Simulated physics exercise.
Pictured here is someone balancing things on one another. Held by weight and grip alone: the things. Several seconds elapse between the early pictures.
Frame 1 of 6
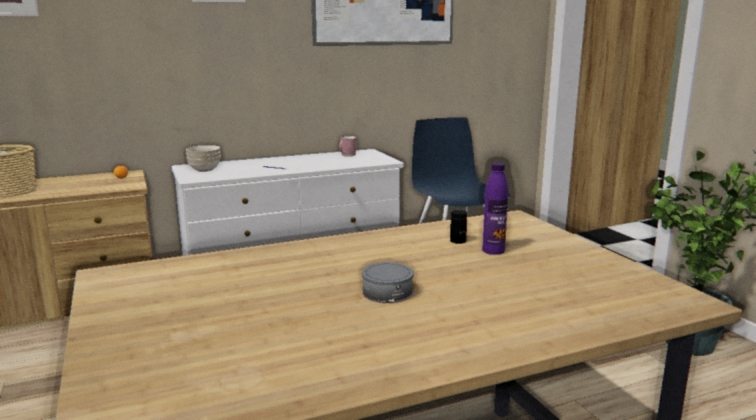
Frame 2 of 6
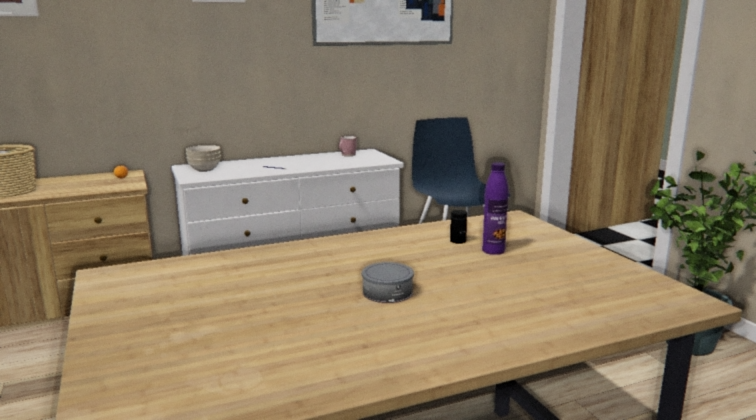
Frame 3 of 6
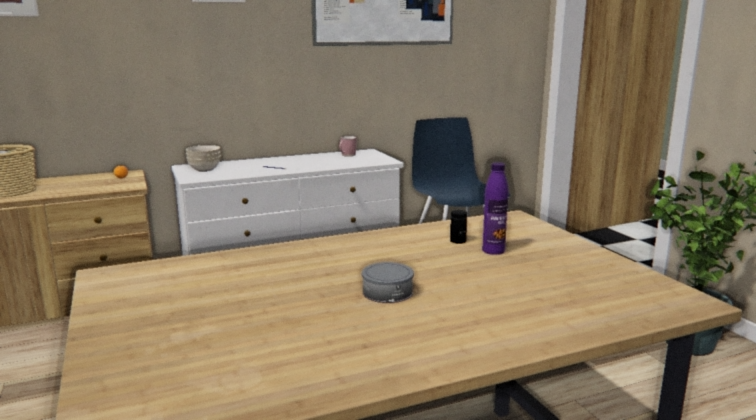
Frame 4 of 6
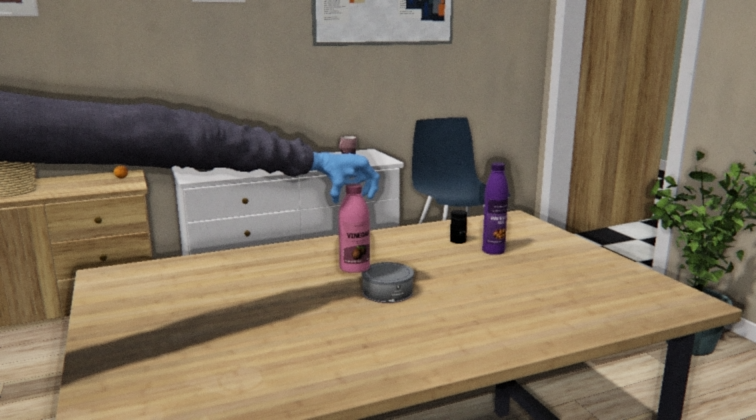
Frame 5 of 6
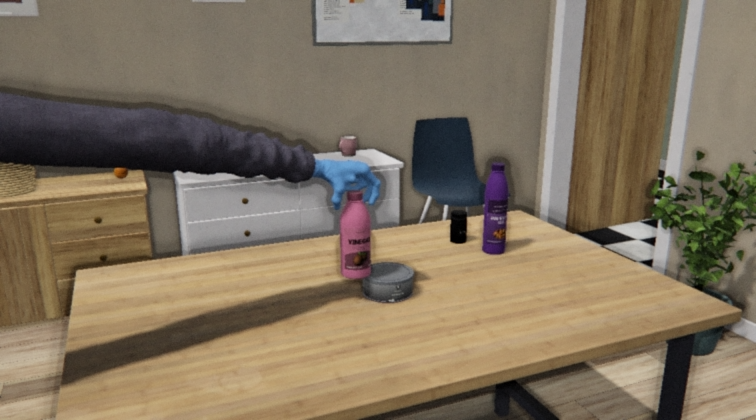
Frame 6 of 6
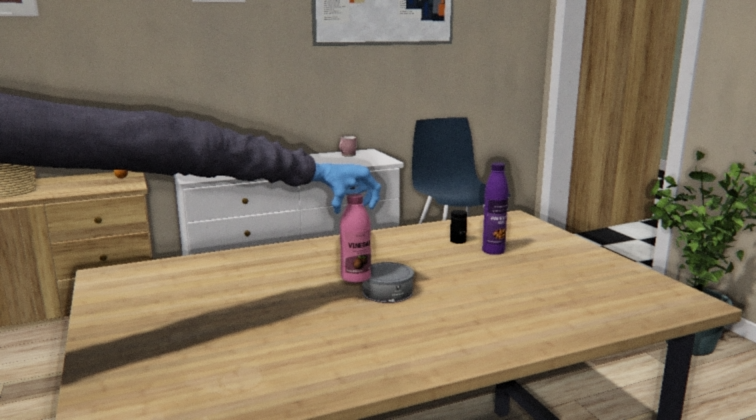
On a wooden table in a room, a grey tub, a black shaker and a purple bottle sat still, then a blue-gloved hand reached in from the left and lowered a pink bottle beside the tub.
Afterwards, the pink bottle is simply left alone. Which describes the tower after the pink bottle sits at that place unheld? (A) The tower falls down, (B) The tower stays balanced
The tower falls down.
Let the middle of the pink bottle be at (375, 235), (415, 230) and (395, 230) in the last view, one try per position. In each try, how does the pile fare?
Well, in the first case it stays steady, in the second it tumbles down, and in the third it stays steady.
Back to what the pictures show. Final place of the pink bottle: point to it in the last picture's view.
Near (308, 293).
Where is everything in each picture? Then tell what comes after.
In the first picture, the last thing is not in view yet; black shaker (459, 227).
In the second picture, the last thing is not in view yet; grey tub (388, 282).
In the third picture, the last thing is not in view yet; purple bottle (496, 209).
The fourth picture shows coming down; pink bottle (354, 227); black shaker (459, 227).
The fifth picture shows coming down; pink bottle (355, 233); grey tub (388, 282).
The sixth picture shows in place under the hand; pink bottle (355, 237); purple bottle (496, 209).
Then, 0.30 s on from there, pink bottle turned 26° from how it was put near (338, 247).
Then, 0.40 s on from there, pink bottle now fallen.
In the end, fallen, pink bottle; the other 3 unmoved. At the end, from the last picture's camera, pink bottle near (308, 293). The pile comes apart.
